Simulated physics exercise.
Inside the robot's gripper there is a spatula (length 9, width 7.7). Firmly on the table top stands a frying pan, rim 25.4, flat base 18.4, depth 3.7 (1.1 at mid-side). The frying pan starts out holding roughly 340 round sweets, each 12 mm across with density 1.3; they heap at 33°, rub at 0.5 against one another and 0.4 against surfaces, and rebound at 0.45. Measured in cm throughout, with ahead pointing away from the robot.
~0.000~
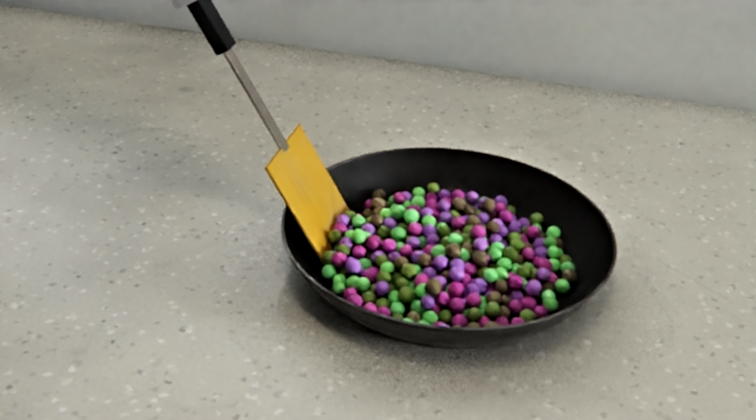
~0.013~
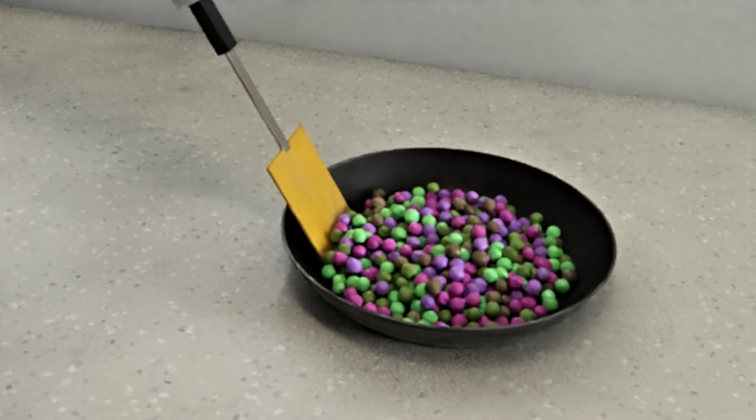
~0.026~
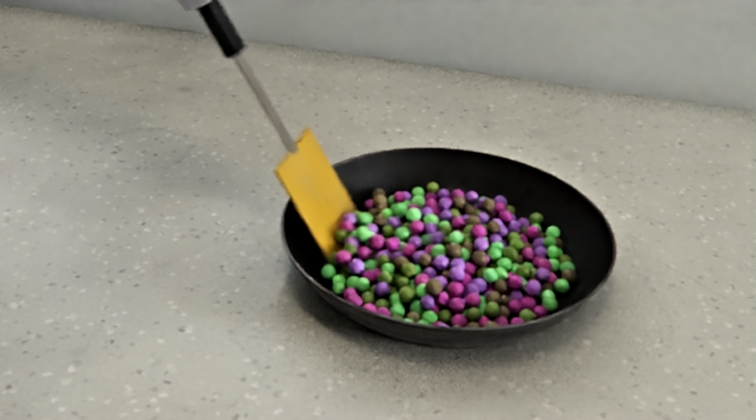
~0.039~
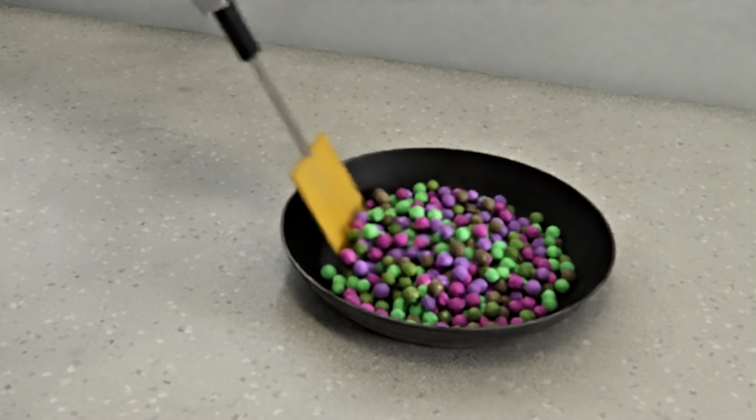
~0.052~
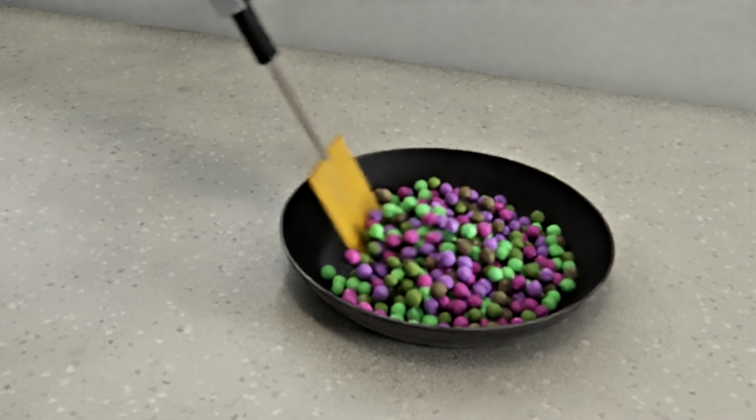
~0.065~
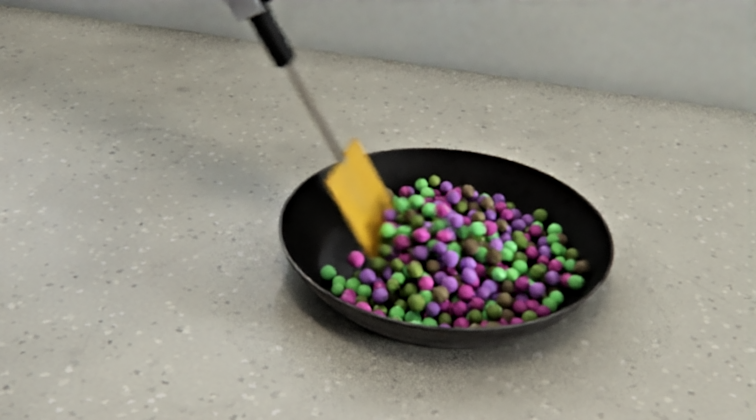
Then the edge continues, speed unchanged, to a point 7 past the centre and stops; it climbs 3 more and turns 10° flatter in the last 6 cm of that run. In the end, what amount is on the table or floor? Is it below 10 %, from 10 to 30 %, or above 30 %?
From 10 to 30 %.
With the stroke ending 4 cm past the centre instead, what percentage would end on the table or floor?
That would be something like 5 in a hundred.
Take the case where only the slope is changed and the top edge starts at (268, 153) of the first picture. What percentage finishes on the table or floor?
Around 20 percent ends up on the table or floor.
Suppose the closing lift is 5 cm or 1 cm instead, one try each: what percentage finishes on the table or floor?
First try about 15 %, second try about 15 %.
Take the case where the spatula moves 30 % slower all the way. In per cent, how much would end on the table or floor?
I'd expect near 10 per cent.
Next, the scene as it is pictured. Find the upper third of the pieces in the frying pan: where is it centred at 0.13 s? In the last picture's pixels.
I'd say close to (496, 251).
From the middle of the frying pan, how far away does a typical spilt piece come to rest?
Estimate: Near 26 cm.
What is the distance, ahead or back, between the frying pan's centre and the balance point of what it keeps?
Offset forward: Around 4.0 cm.
By 0.10 s, sloping 59°, highest piece 7 above the table; 338 in the frying pan.
By 0.13 s, sloping 56°, highest piece 7 above the table; 338 in the frying pan.
By 0.34 s, sloping 49°, highest piece 6 above the table; 291 in the frying pan, 43 on the table or floor, 4 on the blade or in flight.
By 1.39 s, sloping 49°, highest piece 4 above the table; 291 in the frying pan, 47 on the table or floor.
Final count, 291 in the frying pan, 47 on the table or floor. That is 14 % on the table or floor.
